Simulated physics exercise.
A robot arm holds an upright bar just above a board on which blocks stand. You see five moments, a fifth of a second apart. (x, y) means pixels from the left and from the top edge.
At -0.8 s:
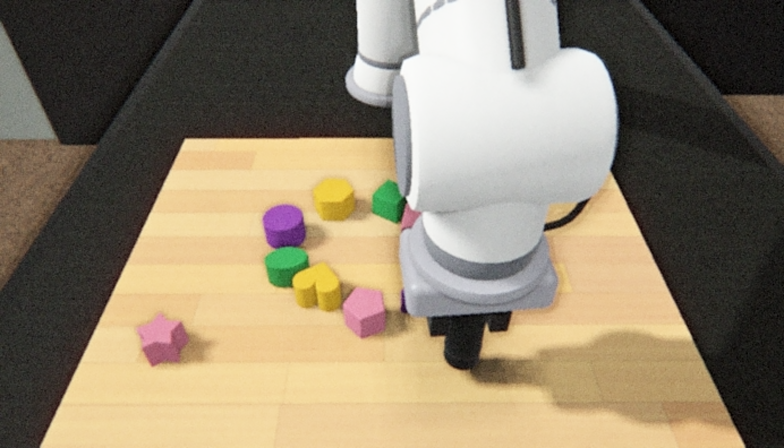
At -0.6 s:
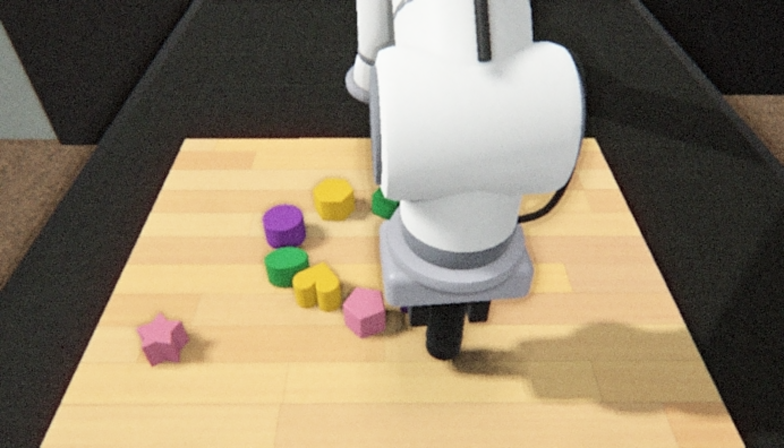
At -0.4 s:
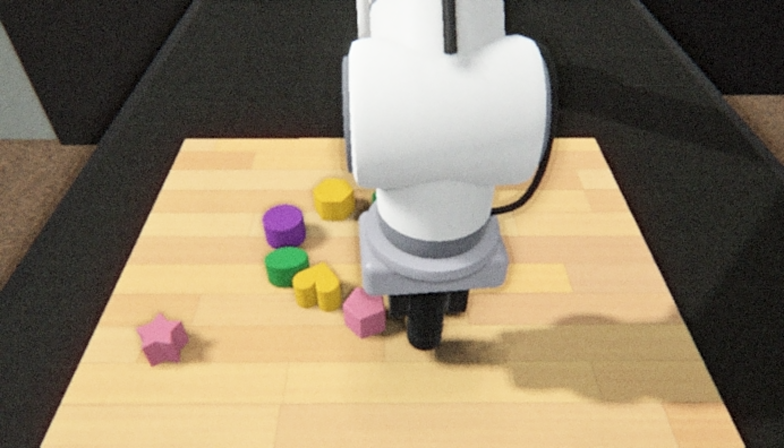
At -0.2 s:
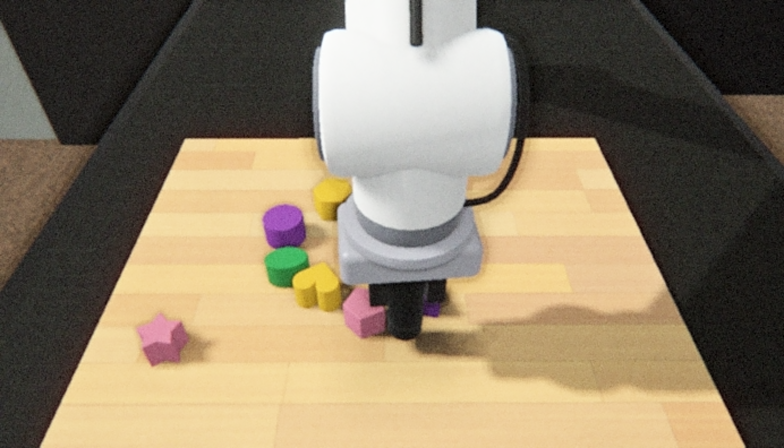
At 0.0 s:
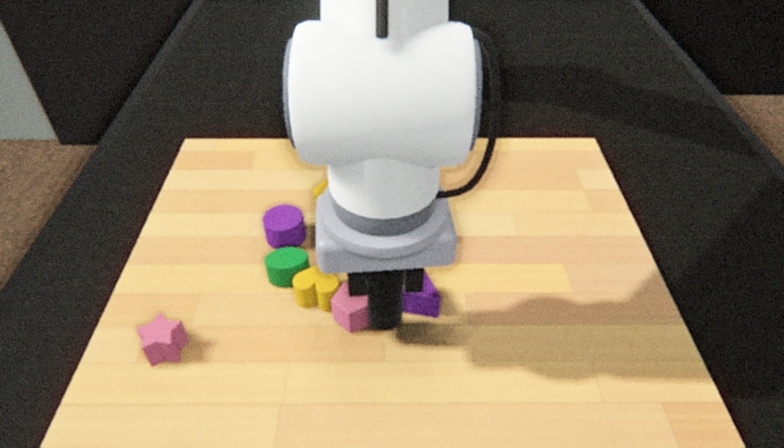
The clip shows a robot arm holding a dark upright bar over a wooden board of colourful blocks, moving it steadily left and slightly toward the back, up to the pink pentagonal block, as a purple block comes into view.
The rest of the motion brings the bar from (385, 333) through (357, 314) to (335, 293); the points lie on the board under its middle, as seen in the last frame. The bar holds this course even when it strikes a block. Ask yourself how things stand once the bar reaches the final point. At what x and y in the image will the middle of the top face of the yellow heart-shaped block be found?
Its top centre is at about (264, 265).
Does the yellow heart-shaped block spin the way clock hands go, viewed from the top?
I expect so.
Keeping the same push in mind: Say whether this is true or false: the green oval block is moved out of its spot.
It is true.
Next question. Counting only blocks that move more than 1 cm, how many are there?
My count: 3 or more.
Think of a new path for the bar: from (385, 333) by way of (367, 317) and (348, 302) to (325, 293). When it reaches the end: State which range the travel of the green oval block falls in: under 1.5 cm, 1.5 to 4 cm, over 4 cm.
Between 1.5 and 4 cm.
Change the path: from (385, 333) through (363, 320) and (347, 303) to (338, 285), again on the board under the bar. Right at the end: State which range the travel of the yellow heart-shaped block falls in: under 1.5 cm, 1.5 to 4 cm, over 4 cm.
The yellow heart-shaped block ends up quite far away, over 4 cm.
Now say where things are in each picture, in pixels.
In the first frame, bar tip at (461, 356); block tops, green oval block at (286, 257); yellow heart-shaped block at (317, 278); pink pentagonal block at (365, 302); purple triangle hidden.
In the second frame, bar at (443, 347); blocks unchanged.
In the third frame, bar at (424, 338); blocks unchanged.
In the fourth frame, bar at (405, 328); blocks unchanged.
In the fifth frame, bar at (385, 318); green oval block at (286, 257); yellow heart-shaped block at (317, 278); pink pentagonal block partly hidden; purple triangle partly hidden.
What follows on the original path. Halfway along, bar at (355, 299); green oval block at (268, 247); yellow heart-shaped block at (287, 266); pink pentagonal block at (322, 281), turned 15° anticlockwise.
At the end, bar at (333, 279); green oval block at (259, 242), turned 15° clockwise; yellow heart-shaped block at (264, 265), turned 40° clockwise; pink pentagonal block at (299, 275), turned 70° anticlockwise; purple triangle in place.
